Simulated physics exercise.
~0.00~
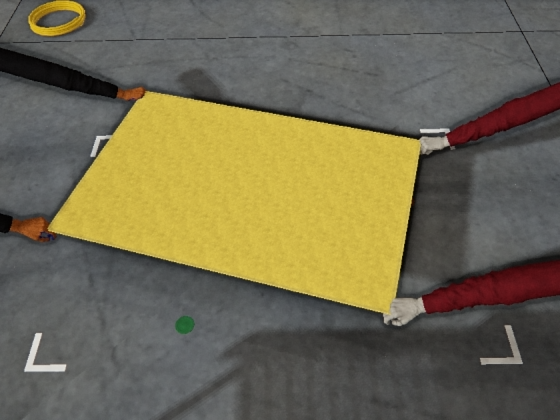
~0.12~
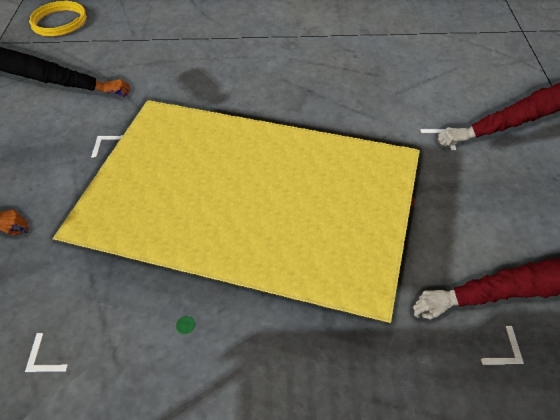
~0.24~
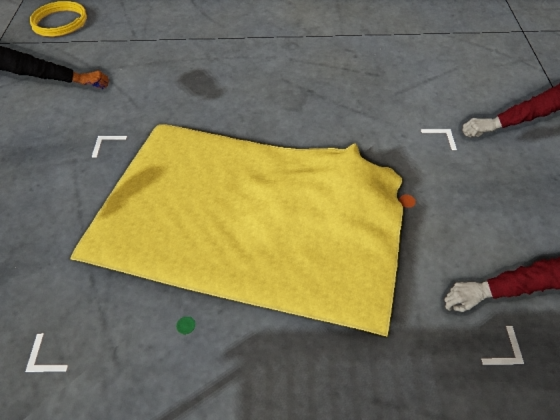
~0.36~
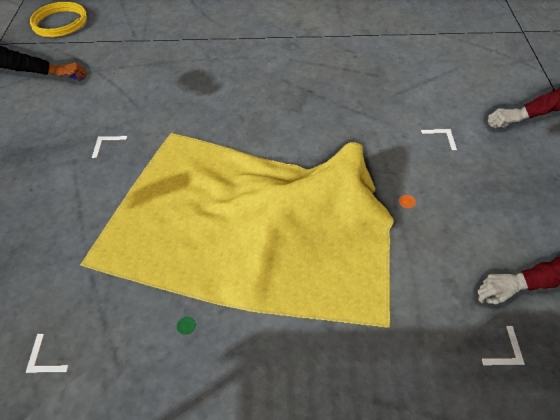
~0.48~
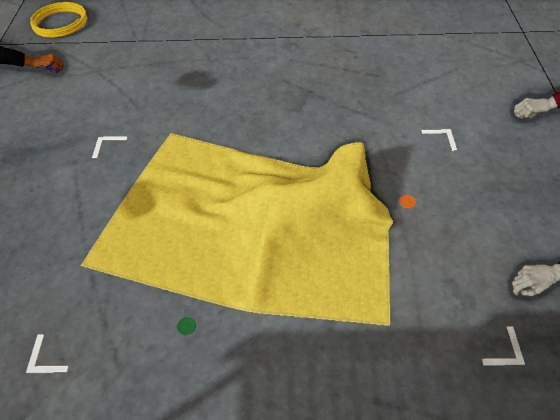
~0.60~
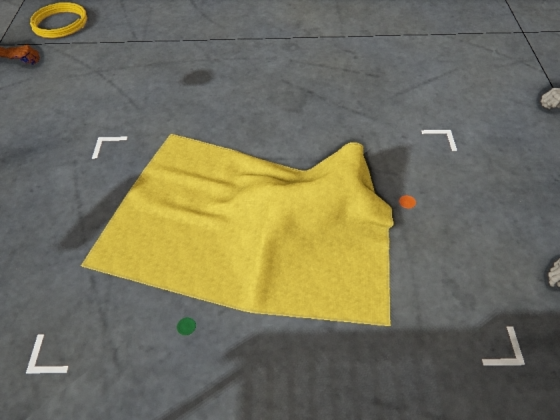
On a grey concrete floor with white corner marks, two pairs of hands hold a yellow blanket level, then release it and draw back. It drops and settles in folds, with a raised bump at the upper right, leaving a green disc and an orange disc uncovered.
